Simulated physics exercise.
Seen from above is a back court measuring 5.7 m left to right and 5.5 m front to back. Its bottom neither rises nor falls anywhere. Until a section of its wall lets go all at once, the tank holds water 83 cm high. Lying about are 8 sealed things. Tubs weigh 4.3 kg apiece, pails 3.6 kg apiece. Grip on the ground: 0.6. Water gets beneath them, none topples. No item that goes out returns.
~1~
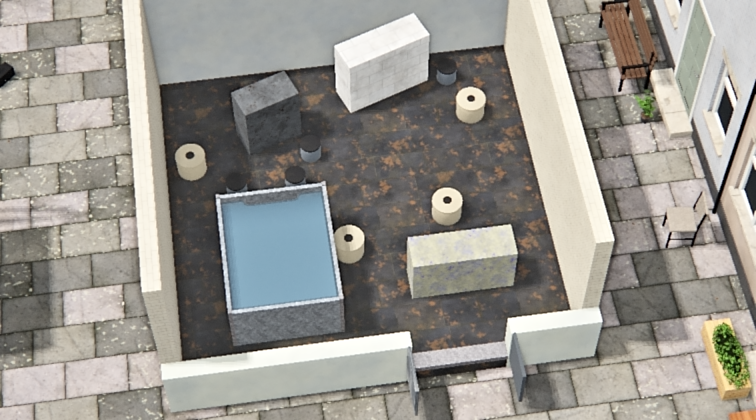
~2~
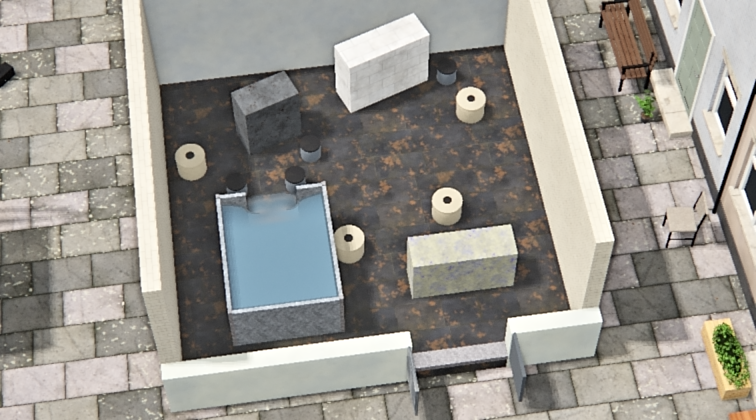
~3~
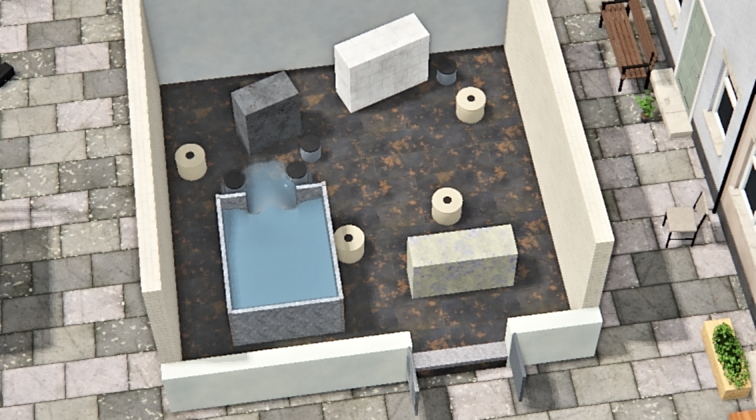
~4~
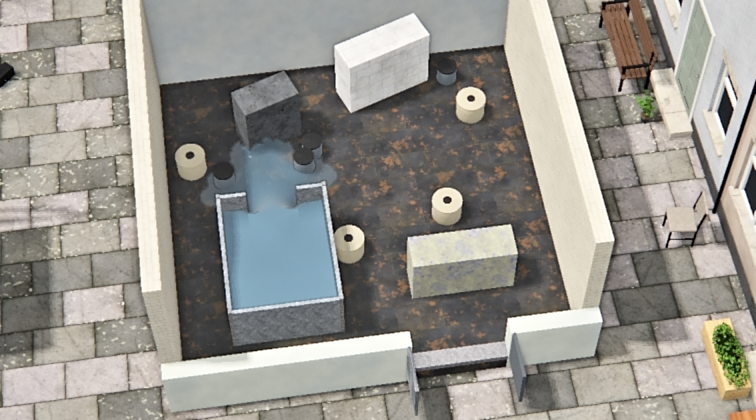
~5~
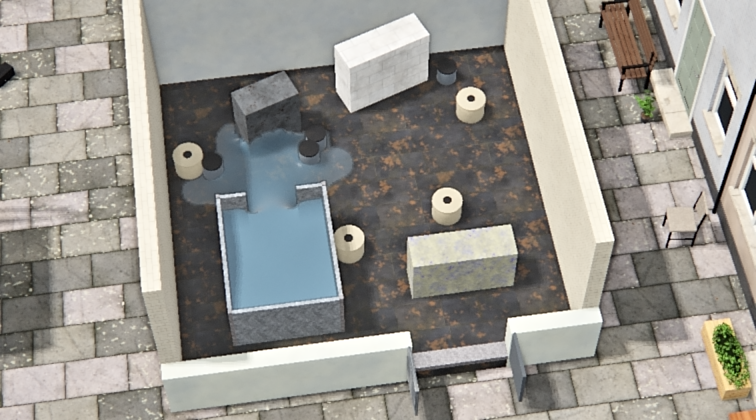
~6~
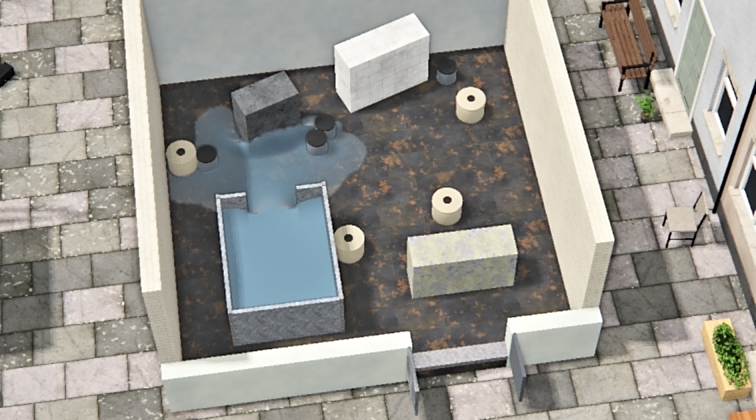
Water pours from the back of a tank across the courtyard floor, shifting nearby dark pails.
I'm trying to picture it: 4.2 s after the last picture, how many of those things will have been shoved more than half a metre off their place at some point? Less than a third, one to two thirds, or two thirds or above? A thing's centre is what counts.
I'd say two thirds or above of them.
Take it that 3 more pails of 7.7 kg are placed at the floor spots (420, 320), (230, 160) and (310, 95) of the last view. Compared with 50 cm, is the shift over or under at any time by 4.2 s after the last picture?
Each in turn ends up within the limit, beyond the limit, beyond the limit.
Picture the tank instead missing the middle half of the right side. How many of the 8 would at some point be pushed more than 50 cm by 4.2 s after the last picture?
Then the count would be 4.
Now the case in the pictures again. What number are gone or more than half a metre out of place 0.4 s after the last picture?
3.
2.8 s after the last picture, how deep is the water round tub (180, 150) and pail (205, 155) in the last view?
Roughly 11 and 16 cm.
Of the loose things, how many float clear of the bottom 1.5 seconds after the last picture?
That would be 4 of them.
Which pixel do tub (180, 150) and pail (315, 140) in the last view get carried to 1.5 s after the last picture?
Estimated pixels: (203, 87) and (506, 75).
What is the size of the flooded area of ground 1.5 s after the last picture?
Close to 15 m2, I'd say.
Then, 0.4 s after the last picture 3 of 8 are over 50 cm from their spots; 4 afloat.
Then, 1.5 s after the last picture 6 of 8 are over 50 cm from their spots; 4 afloat.
Then, 2.8 s after the last picture 5 of 8 are over 50 cm from their spots; 6 afloat.
Then, 4.2 s after the last picture 6 of 8 are over 50 cm from their spots, and 6 have been at some point; 6 afloat.
